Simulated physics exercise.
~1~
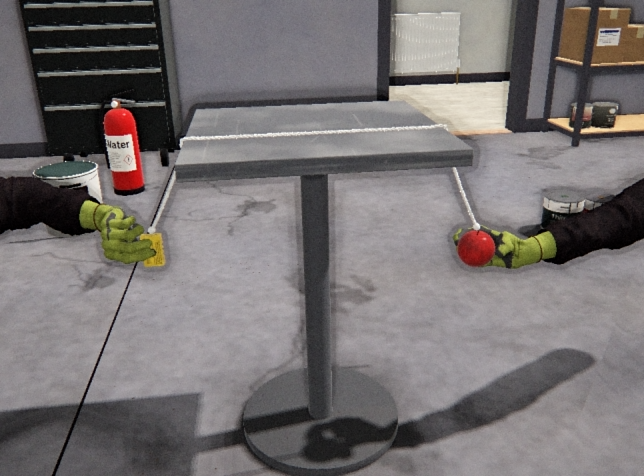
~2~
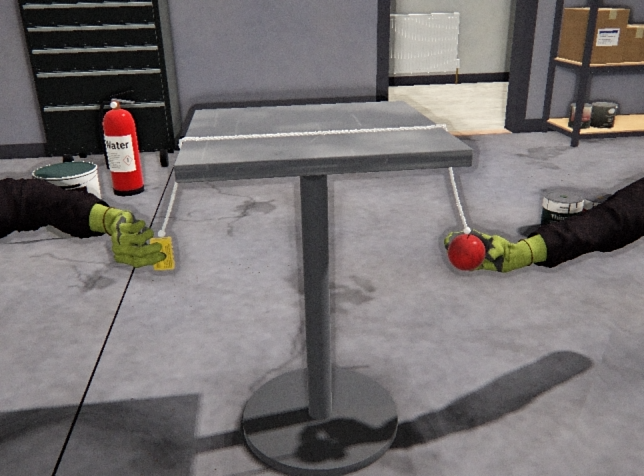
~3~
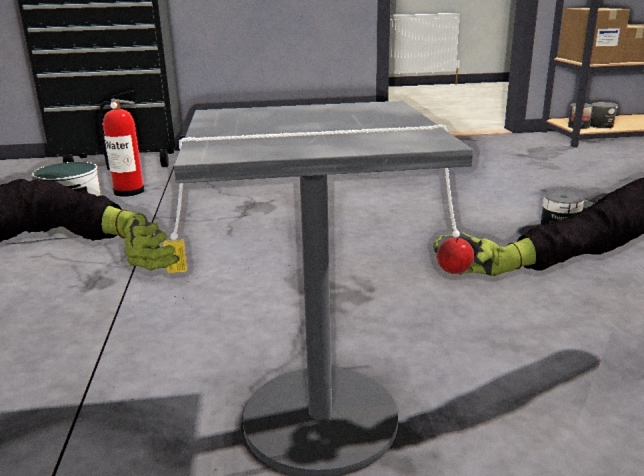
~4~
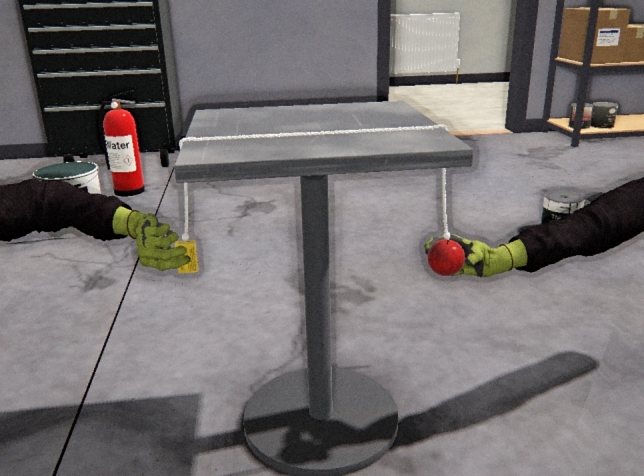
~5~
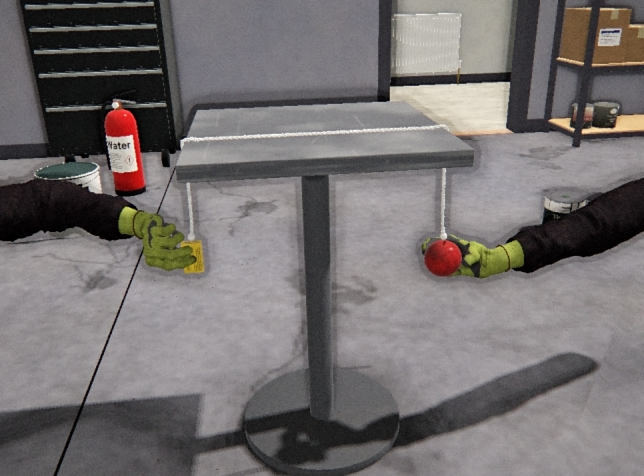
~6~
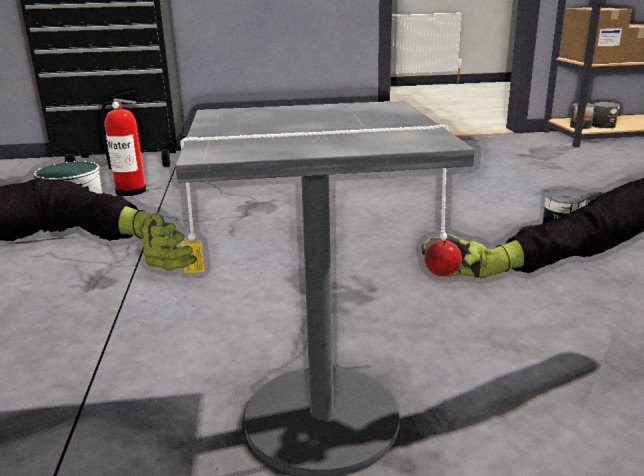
Two gloved hands move a yellow matchbox and a red apple inward beneath a string-draped table.
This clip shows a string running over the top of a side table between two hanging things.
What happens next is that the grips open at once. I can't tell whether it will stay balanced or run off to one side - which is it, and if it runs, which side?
It gives way on the right.
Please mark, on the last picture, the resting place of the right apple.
(426, 418), more or less.
Then, 0.54 s past the final frame, left matchbox pulled up onto the top near (282, 30); right apple down on the floor near (428, 394).
Then, 0.88 s past the final frame, left matchbox lower near (538, 327); right apple down on the floor near (426, 418).
When it is over, left matchbox down on the floor near (633, 460); right apple down on the floor near (426, 418). The string slides rightwards.
